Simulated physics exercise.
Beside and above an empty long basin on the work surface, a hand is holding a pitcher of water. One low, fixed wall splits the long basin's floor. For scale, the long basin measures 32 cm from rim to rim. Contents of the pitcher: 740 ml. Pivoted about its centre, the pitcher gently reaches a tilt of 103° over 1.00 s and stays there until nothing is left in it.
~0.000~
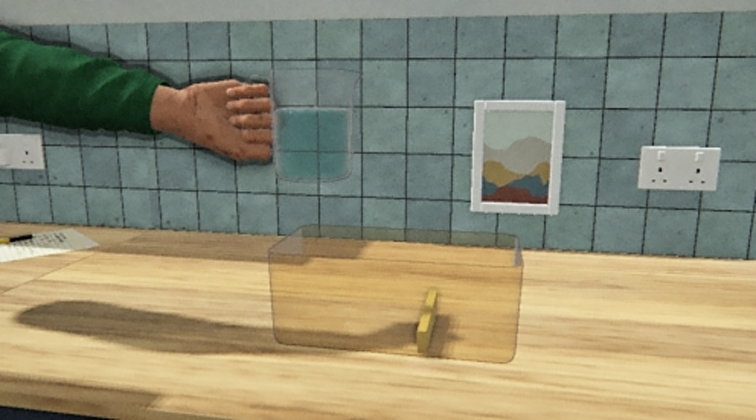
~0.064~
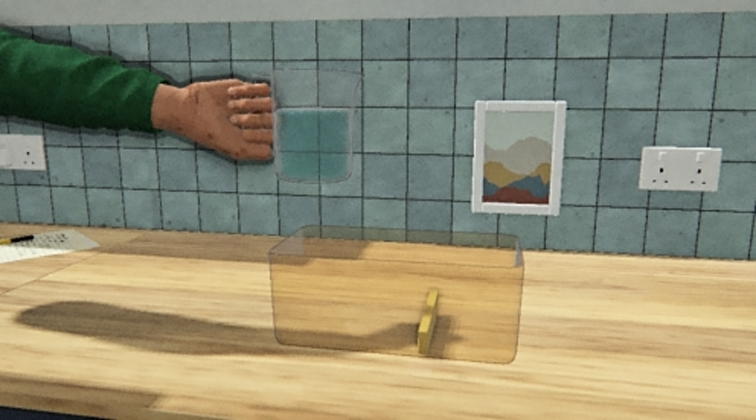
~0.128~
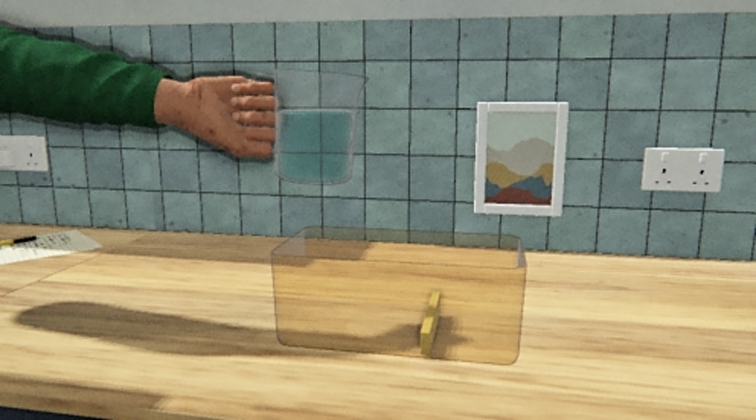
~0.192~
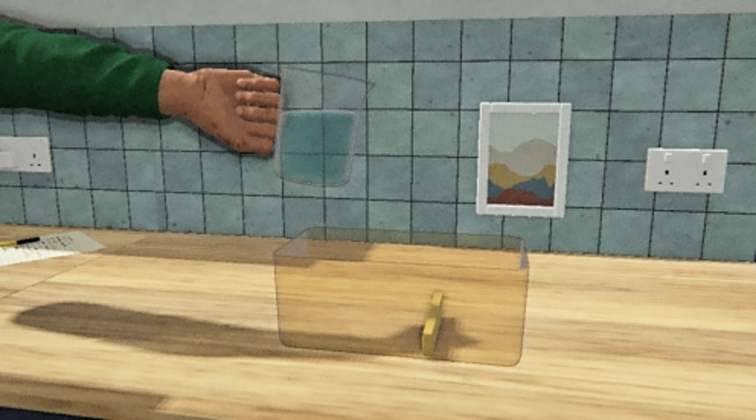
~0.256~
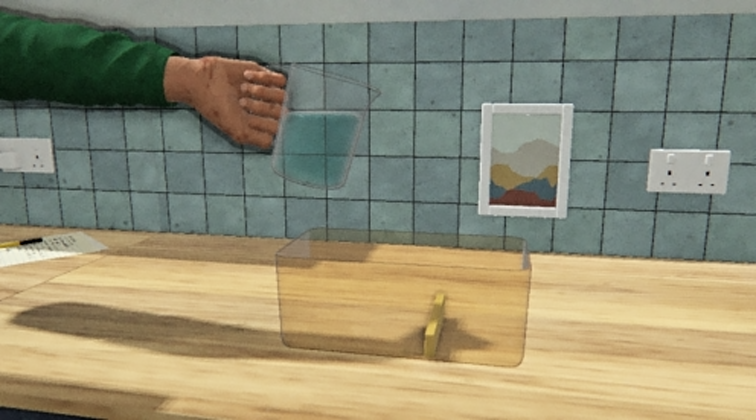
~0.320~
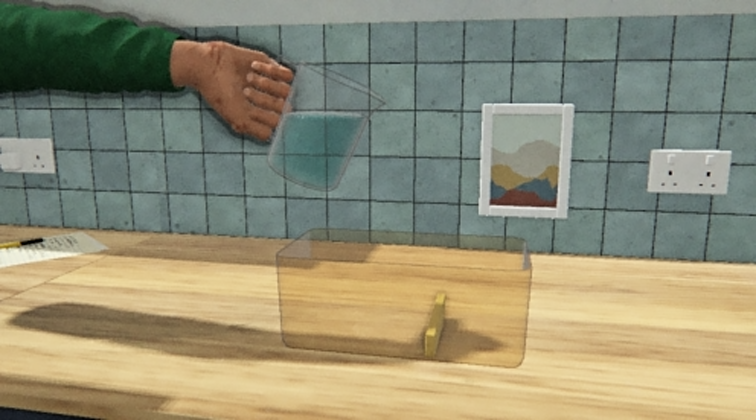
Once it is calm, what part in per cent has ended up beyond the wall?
About 44 per cent ends up there.
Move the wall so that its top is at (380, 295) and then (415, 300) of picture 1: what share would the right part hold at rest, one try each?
95 then 75 %.
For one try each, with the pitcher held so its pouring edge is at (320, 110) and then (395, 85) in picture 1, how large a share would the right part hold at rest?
Respectively about 10 and 75 percent.
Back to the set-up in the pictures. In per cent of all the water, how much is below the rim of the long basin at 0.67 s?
Roughly 1 per cent.
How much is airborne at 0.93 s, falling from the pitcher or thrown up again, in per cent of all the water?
Around 24 percent of the liquid.
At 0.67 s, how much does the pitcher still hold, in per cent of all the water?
Still held: Roughly 88 % of the total.
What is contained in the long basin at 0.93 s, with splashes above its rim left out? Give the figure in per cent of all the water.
Near 42 per cent of the total.
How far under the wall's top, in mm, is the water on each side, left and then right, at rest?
The left comes to roughly 18 mm and the right to roughly 12 mm.
After 0.67 s the tilt is 78° and 88 per cent is still to pour, 1 is left of the wall and 0 right of it.
After 0.93 s the tilt is 102° and 34 per cent is still to pour, 20 is left of the wall and 22 right of it.
After 1.21 s the tilt is 103° and 6 per cent is still to pour, 44 is left of the wall and 43 right of it.
After 1.50 s the tilt is 103° and 0 per cent is still to pour, 54 is left of the wall and 44 right of it.
In the end 54 per cent lies left of the wall, 44 right of it and 1 outside.
